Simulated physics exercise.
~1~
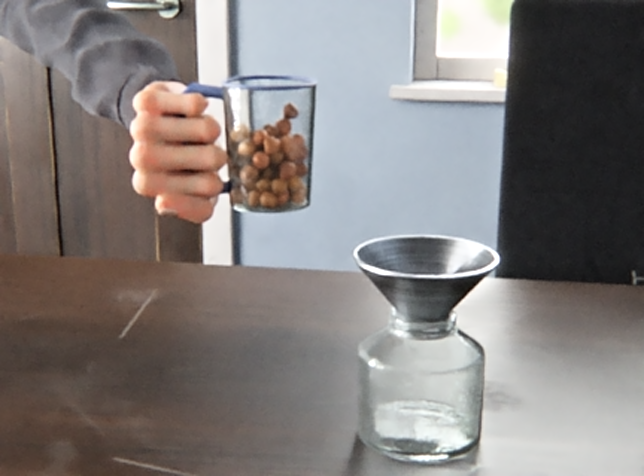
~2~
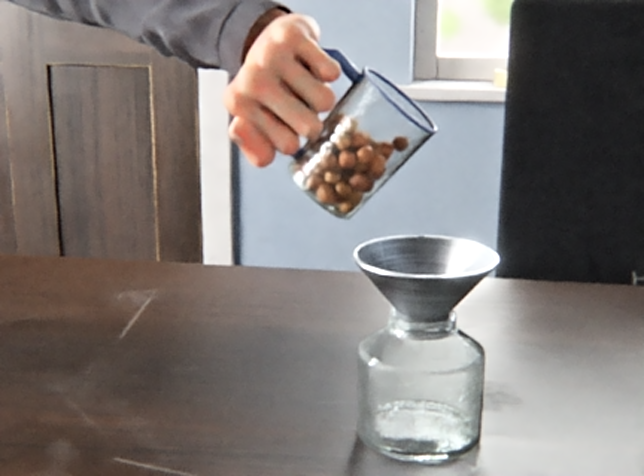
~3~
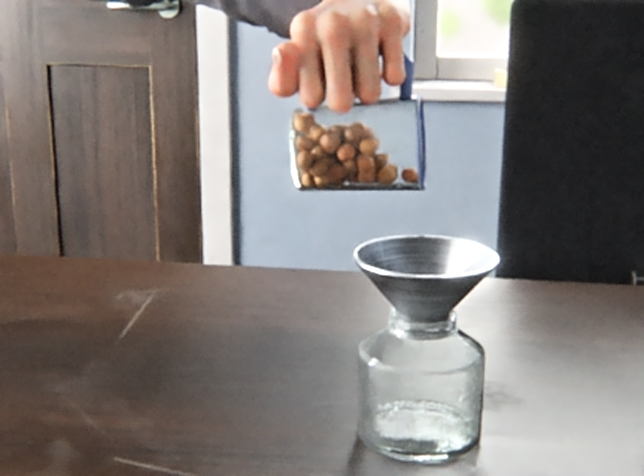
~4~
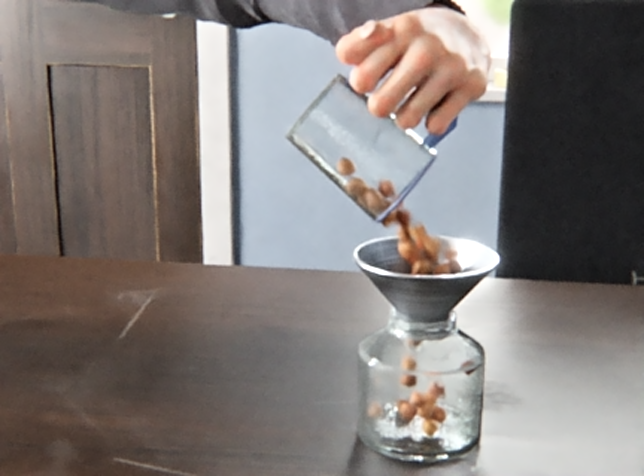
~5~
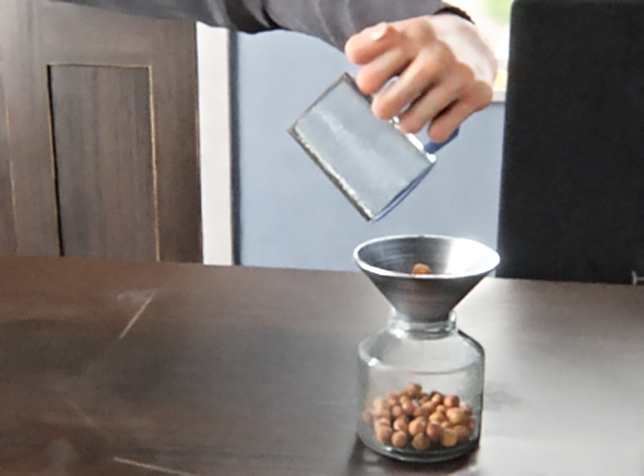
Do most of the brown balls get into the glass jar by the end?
Yes, most of them end up in the jar. Some are still held up in the funnel, and none are seen spilt on the table.
